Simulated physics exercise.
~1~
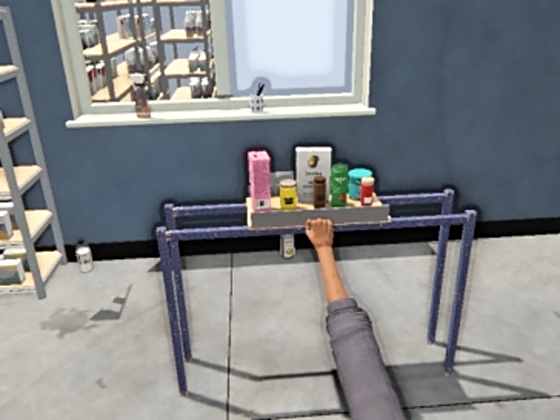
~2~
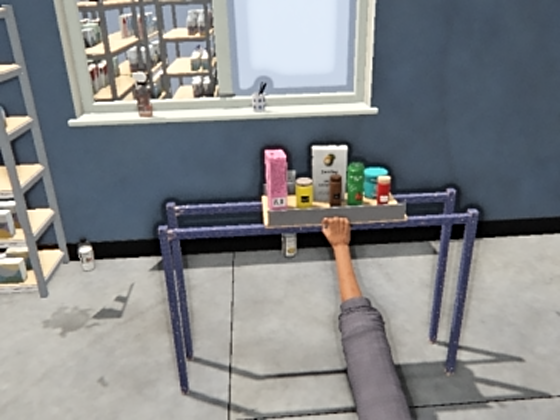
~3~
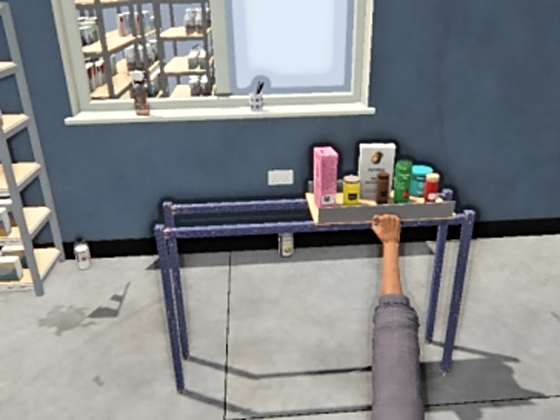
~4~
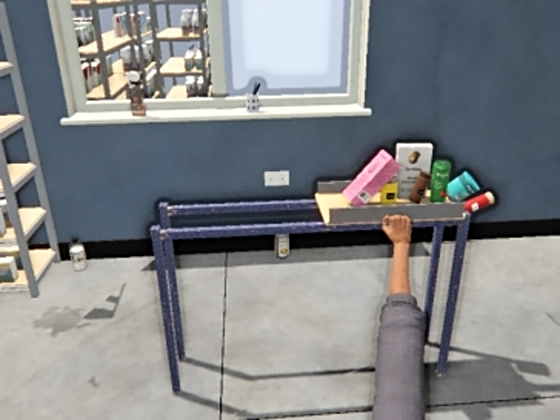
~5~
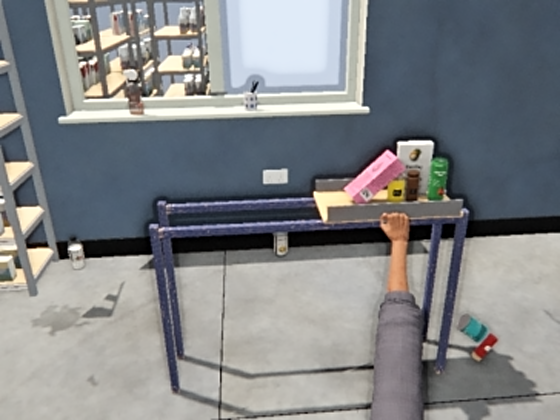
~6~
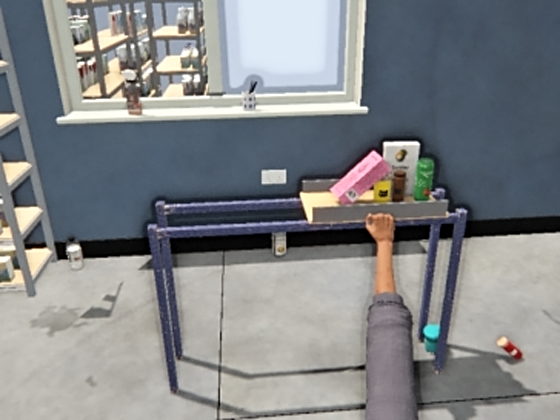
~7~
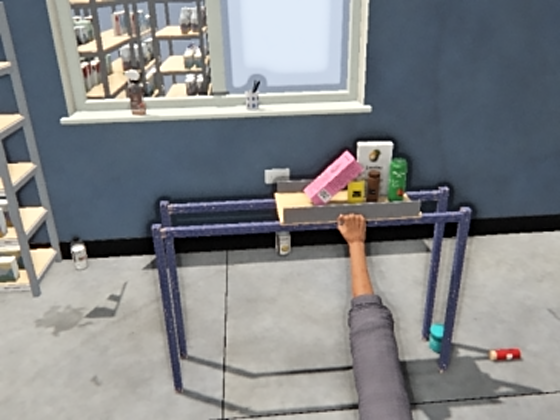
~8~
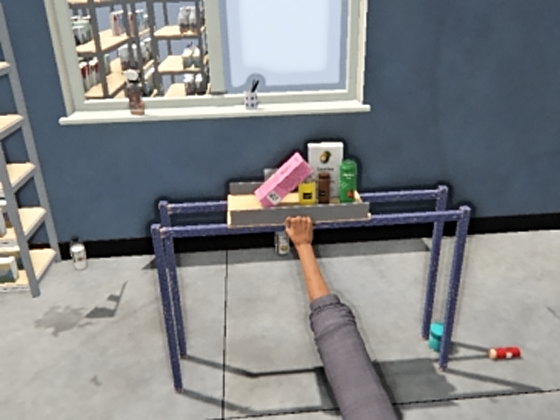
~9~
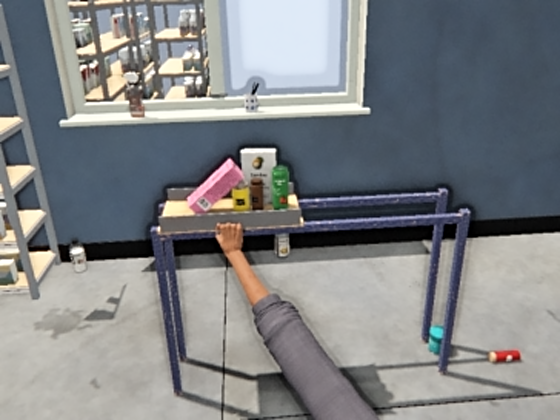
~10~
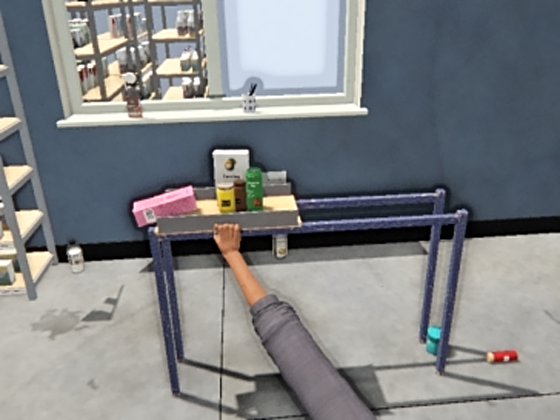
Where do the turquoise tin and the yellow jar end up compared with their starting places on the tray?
Both leave their original spots. The turquoise tin falls off the right end and ends up on the floor, while the yellow jar stays upright on the tray but shifts toward its middle.
